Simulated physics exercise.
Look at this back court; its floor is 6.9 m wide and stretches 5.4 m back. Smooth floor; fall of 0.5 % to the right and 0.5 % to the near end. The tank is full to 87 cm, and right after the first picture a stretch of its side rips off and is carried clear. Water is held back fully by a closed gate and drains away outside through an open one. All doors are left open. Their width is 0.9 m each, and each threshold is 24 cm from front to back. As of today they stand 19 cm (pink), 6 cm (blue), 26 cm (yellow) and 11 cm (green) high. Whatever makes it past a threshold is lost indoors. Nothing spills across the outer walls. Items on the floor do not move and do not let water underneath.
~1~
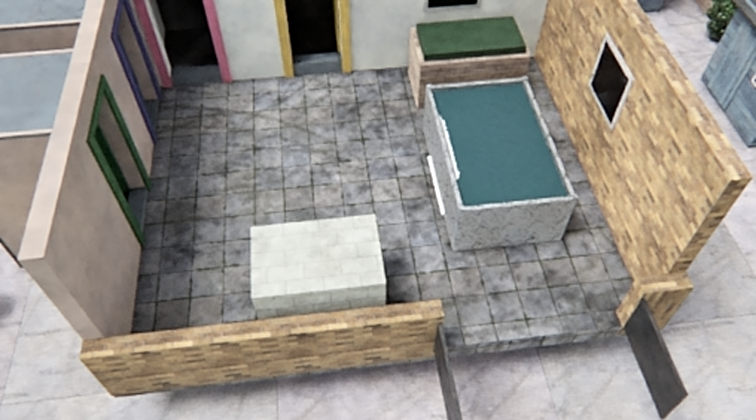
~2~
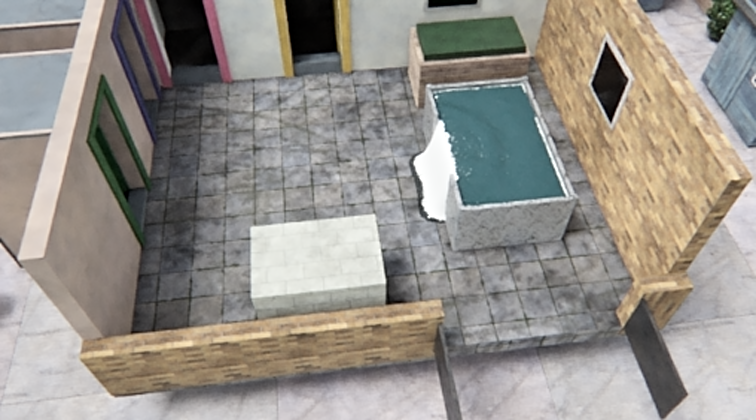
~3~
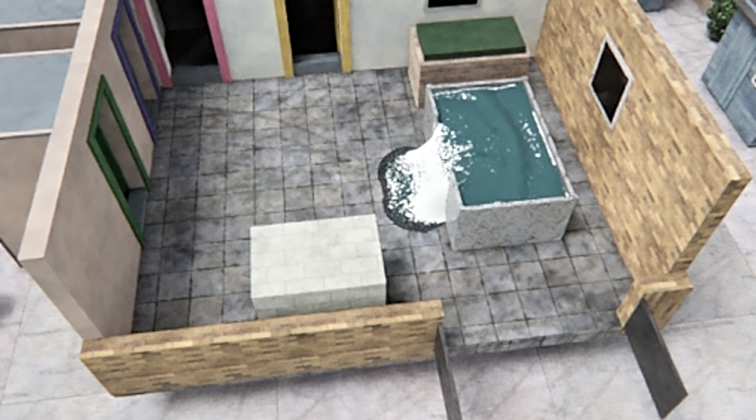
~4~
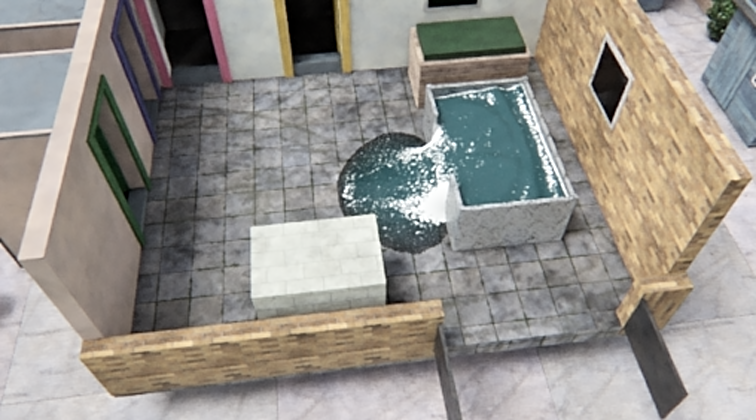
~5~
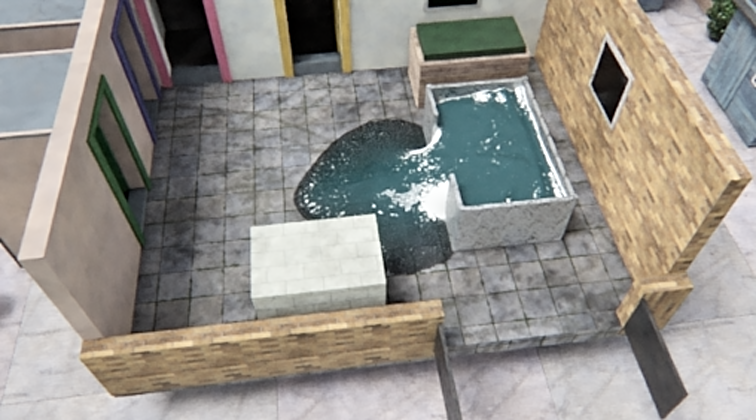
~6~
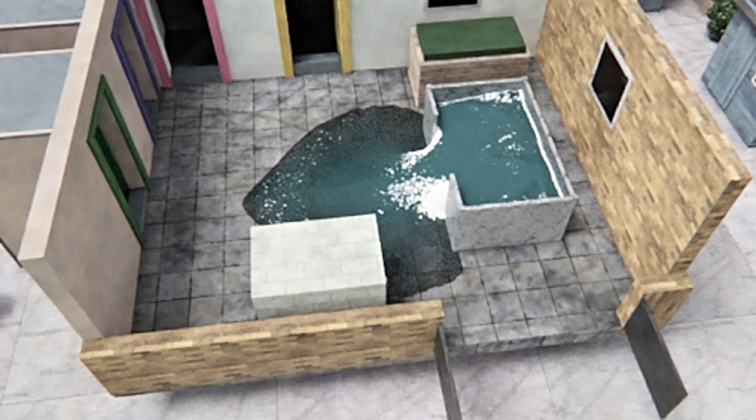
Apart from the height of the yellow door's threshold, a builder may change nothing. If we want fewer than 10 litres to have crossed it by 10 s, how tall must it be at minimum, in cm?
It needs to be roughly 6.5 cm tall.
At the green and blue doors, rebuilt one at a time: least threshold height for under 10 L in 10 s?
About 28 cm at green and about 21 cm at blue.
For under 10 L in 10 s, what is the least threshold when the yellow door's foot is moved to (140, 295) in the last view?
About 30 cm.
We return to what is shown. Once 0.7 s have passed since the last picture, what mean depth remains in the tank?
Roughly 50 cm.
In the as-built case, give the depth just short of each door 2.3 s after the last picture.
Door by door, in centimetres - pink 19, blue 21, yellow 5, green 25.
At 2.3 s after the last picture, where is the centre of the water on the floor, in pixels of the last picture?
Around (338, 193).
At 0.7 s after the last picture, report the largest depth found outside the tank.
It gets to close to 40 centimetres there.
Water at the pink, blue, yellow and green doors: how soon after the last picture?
Pink at 1.1 seconds, blue at 0.9 seconds, yellow at 0.7 seconds, green at 0.3 seconds.
Then, 0.7 s after the last picture water covers 50 % of the floor, deepest (40 cm) near (427, 184); it has not reached the yellow door.
Then, 2.3 s after the last picture water covers 65 % of the floor, deepest (30 cm) near (130, 353); 5 cm at the yellow door, 0 litres in over its 26 cm threshold.
Then, 9.3 s after the last picture water covers 95 % of the floor, deepest (13 cm) near (402, 79); 9 cm at the yellow door, 0 litres in over its 26 cm threshold.
At the yellow door as built, the water peaked near 9 cm, 9.1 s after the last picture.
With a threshold of 5.5 cm, 20 litres would have come in within the 10 s; with 7.5 cm, 4 litres. So under 10 litres takes about 6.5 cm.
